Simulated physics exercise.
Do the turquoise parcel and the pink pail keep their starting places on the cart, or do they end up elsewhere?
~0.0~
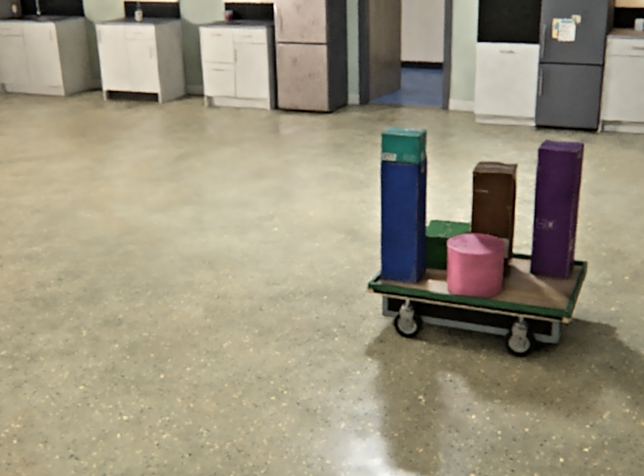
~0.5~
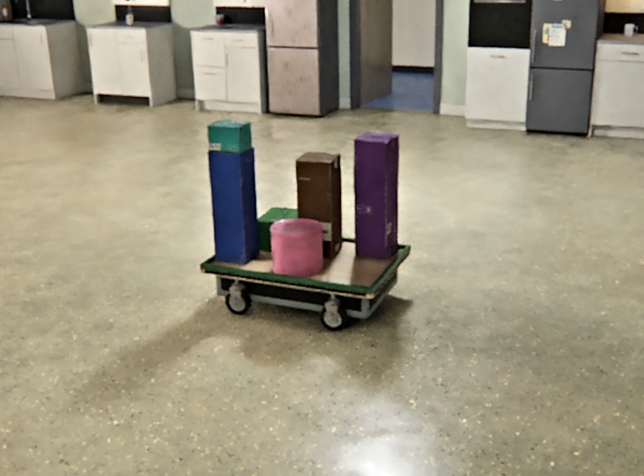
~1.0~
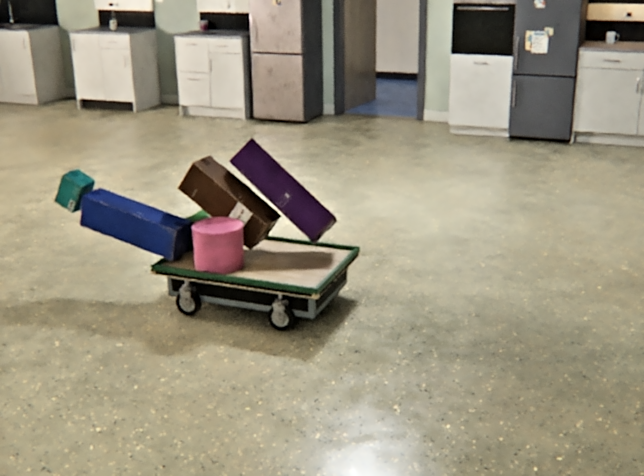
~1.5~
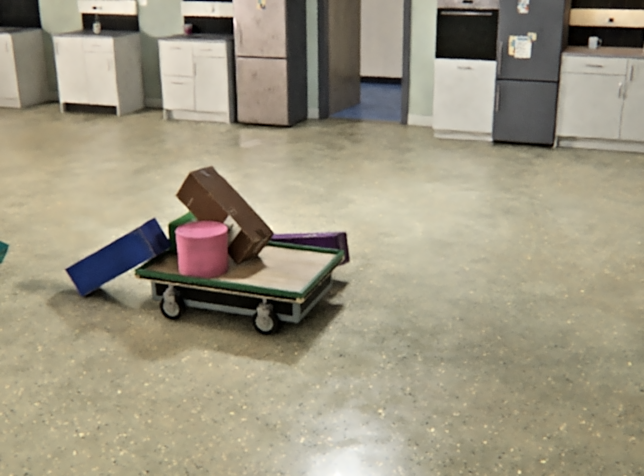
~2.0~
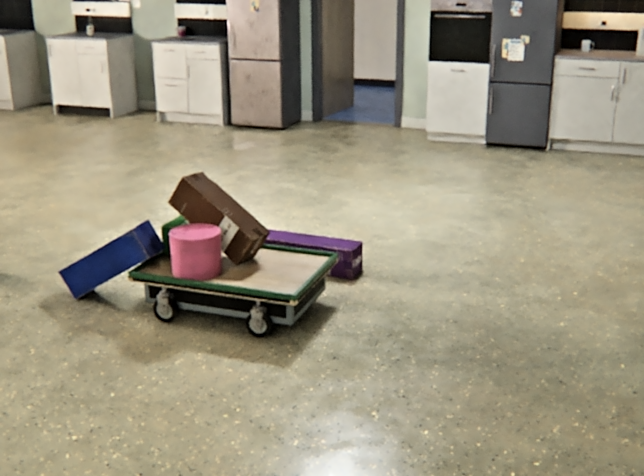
Both end up elsewhere. The turquoise parcel flies off the cart to the left, and the pink pail slides left but stays on the cart.
